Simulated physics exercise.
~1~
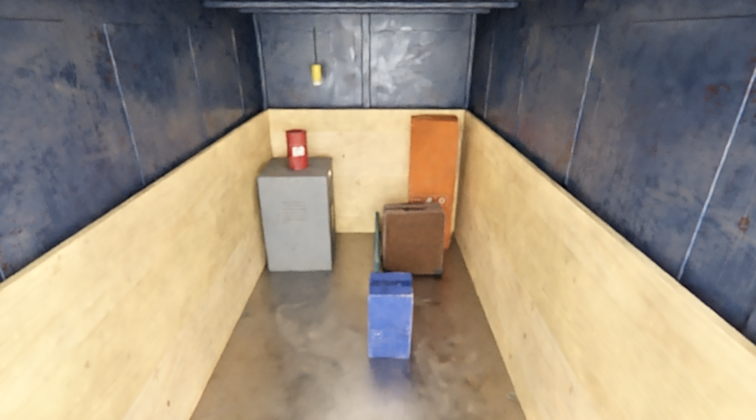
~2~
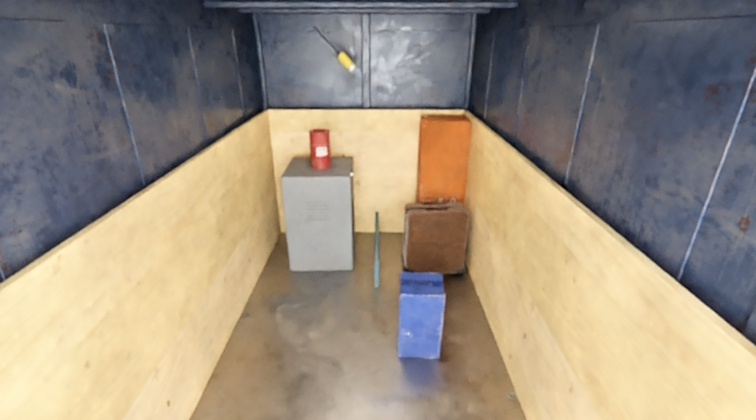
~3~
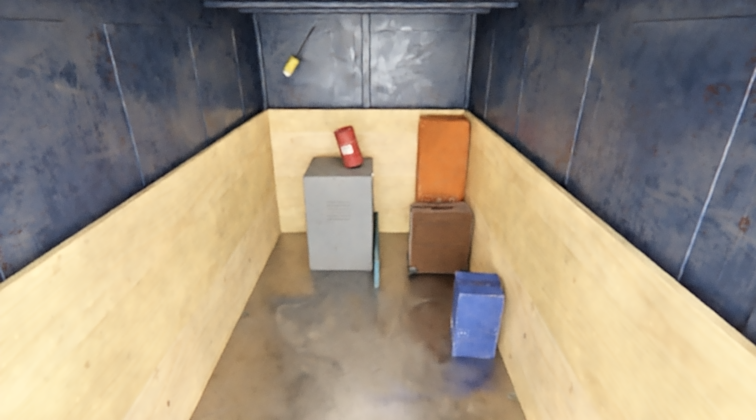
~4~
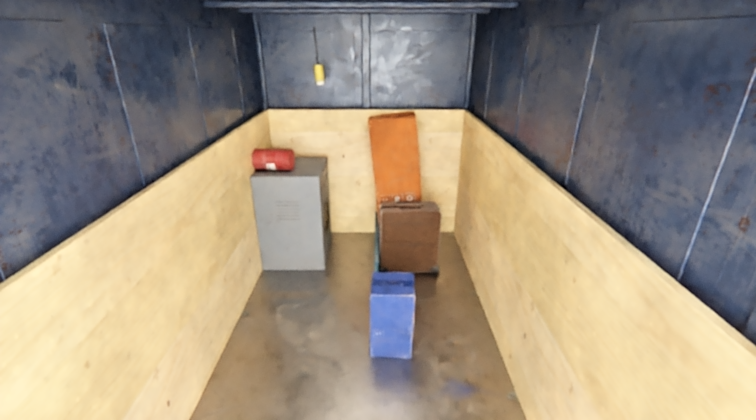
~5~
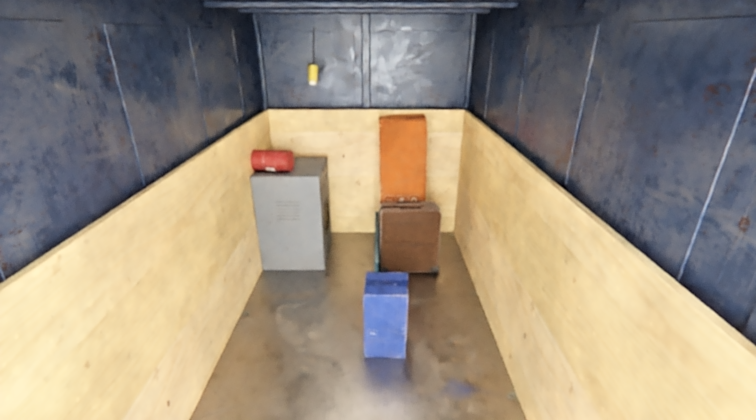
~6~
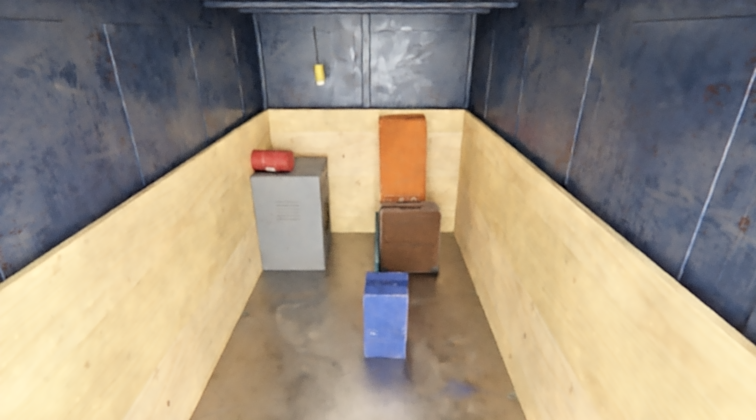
A red canister tips over on top of a tall grey appliance in the back of a van, seen from the rear towards the dark blue bulkhead. Pale boards line the sides, with a brown case and an upright orange box at the right and a blue box nearer the view. The load slides right, a thin bluish strip shows on the floor, and the canister leans. Then everything shifts back left, the canister falls on its side and the orange box tilts before straightening. Finally all is still, the canister lying flat, the others upright.
